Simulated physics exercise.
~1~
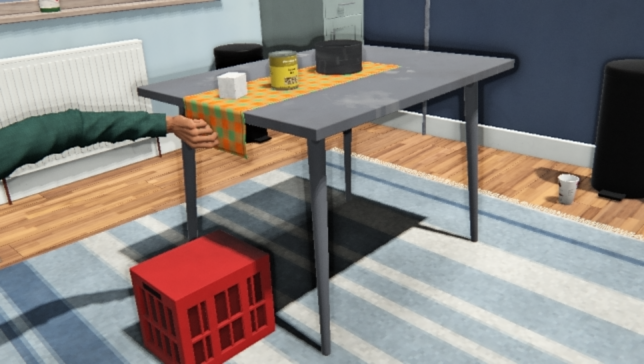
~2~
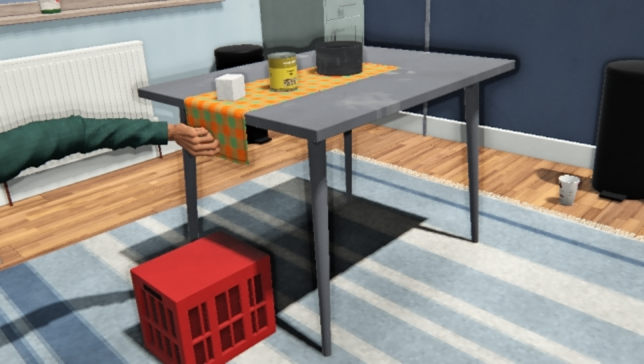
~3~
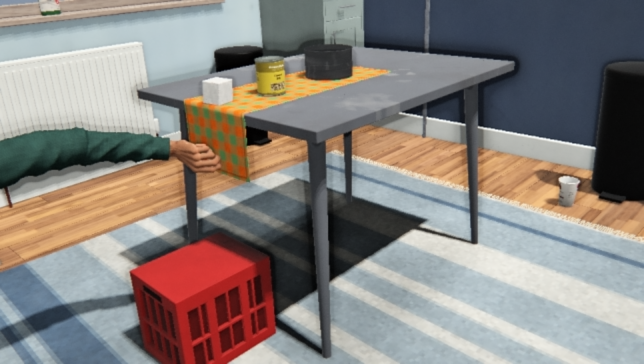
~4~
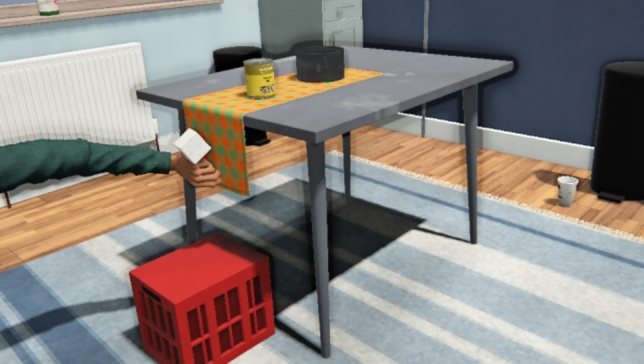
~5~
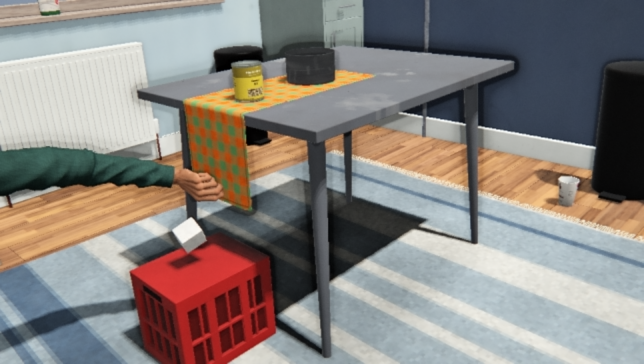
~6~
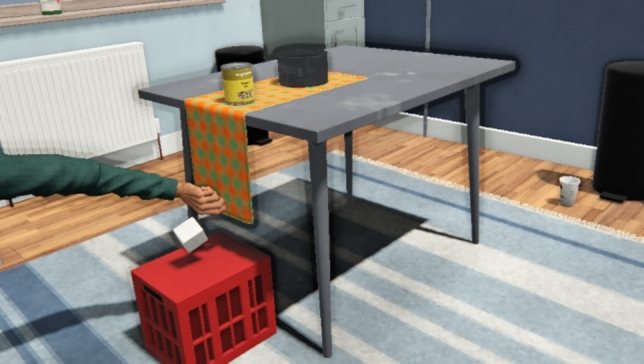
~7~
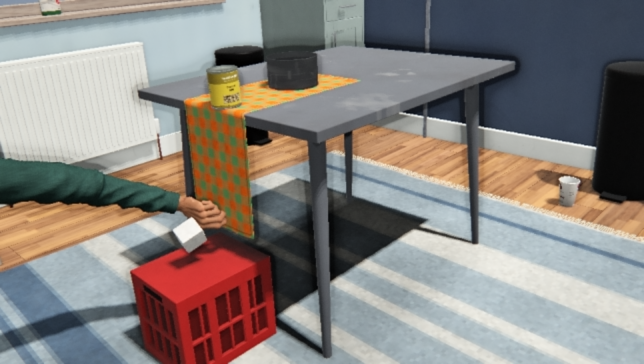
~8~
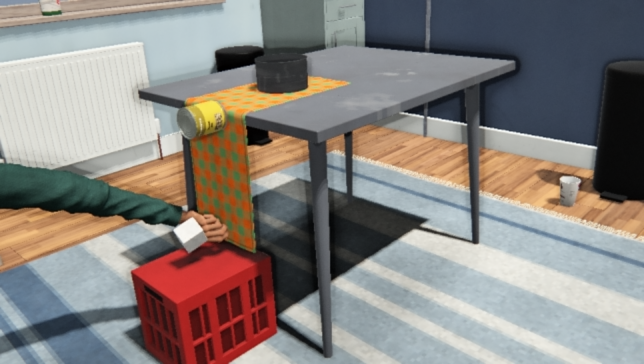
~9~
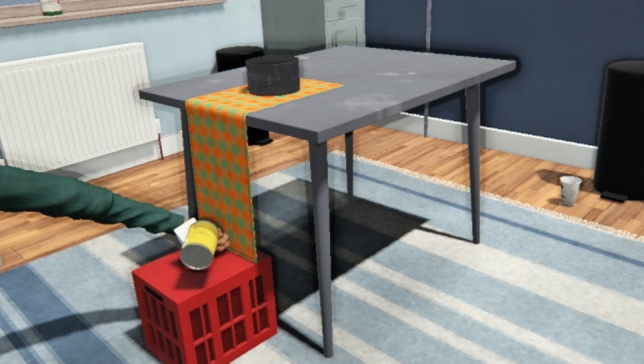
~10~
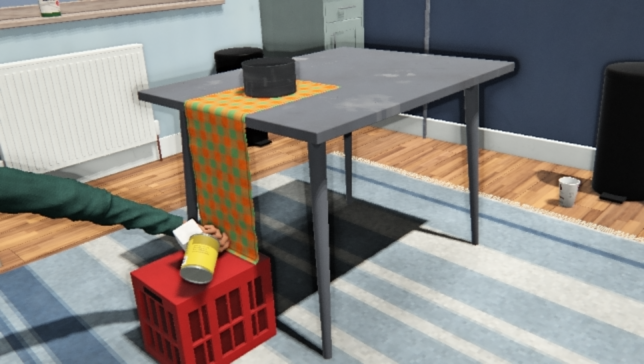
Hand drawing an orange patterned cloth down off a grey table, white block then yellow tin dropping onto the red crate.
